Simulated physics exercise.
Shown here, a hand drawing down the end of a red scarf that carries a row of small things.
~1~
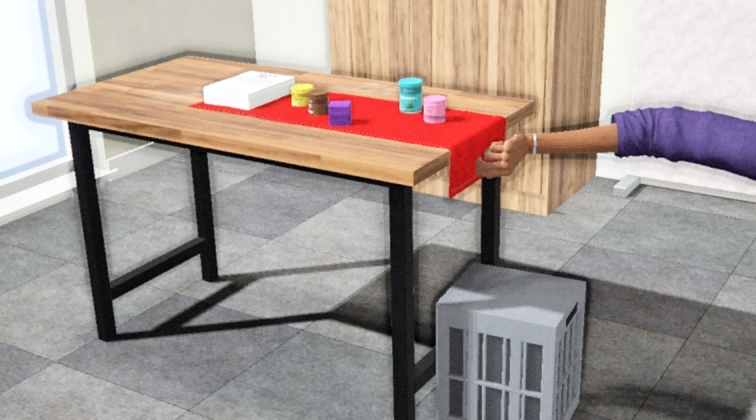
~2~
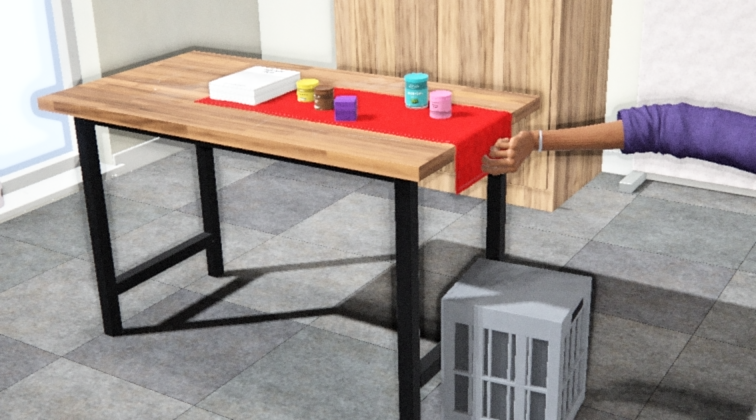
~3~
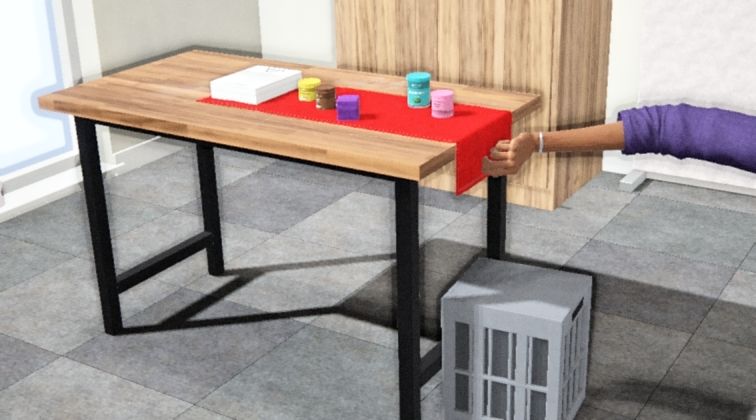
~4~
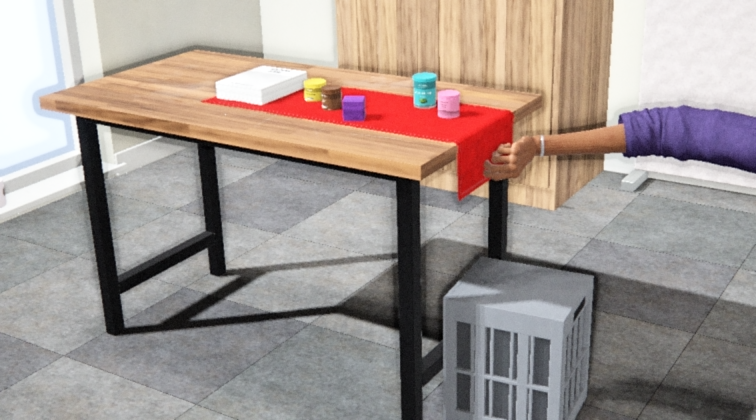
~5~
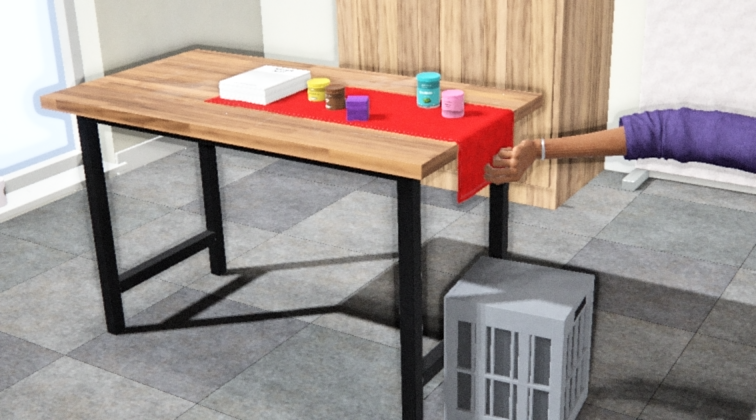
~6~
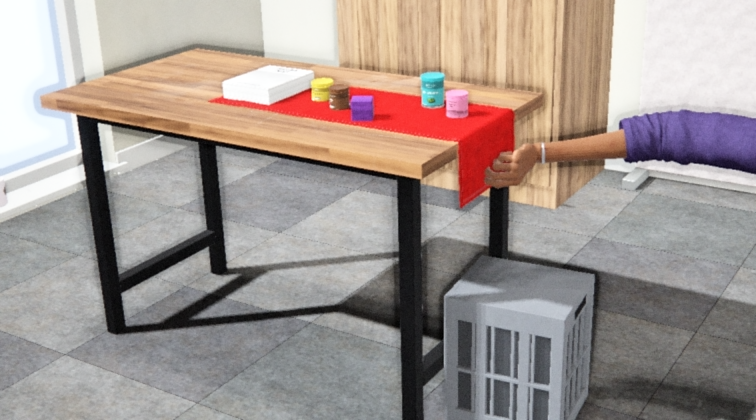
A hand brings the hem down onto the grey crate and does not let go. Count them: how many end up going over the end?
Lost over the edge: Two.
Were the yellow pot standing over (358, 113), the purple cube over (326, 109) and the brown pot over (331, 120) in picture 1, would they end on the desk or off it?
So the yellow pot stays aboard, the purple cube stays aboard, and the brown pot stays aboard.
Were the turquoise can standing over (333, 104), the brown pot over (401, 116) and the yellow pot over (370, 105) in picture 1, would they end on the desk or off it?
The turquoise can stays put, the brown pot topples down, and the yellow pot stays put.
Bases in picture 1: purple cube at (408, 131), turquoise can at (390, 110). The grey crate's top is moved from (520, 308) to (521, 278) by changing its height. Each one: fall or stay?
Purple cube: Lost; turquoise can: Safe.
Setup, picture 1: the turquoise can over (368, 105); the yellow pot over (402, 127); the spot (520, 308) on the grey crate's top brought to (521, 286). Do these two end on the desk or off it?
Turquoise can stays, yellow pot is gone.
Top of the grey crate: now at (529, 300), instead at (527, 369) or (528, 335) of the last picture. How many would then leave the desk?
We'd see 4, then 3.
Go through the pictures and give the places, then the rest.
In the first picture, hem (449, 198); pink pot (435, 98); turquoise can (411, 81); purple cube (340, 103); brown pot (318, 92); yellow pot (302, 87); top of the crate (520, 308).
In the second picture, hem (456, 194); pink pot (441, 93).
In the third picture, hem (456, 196); turquoise can (419, 75).
In the fourth picture, hem (459, 200); purple cube (354, 99); top of the crate (528, 302).
In the fifth picture, hem (458, 203); brown pot (335, 87).
In the sixth picture, hem (460, 208); pink pot (457, 93); turquoise can (433, 75); purple cube (362, 98); brown pot (339, 87); yellow pot (322, 81).
Soon after, hem near (488, 237); pink pot gone.
Then, hem on the crate; pink pot and turquoise can gone.
At rest, hem on the crate; pink pot and turquoise can gone. The desk loses two.
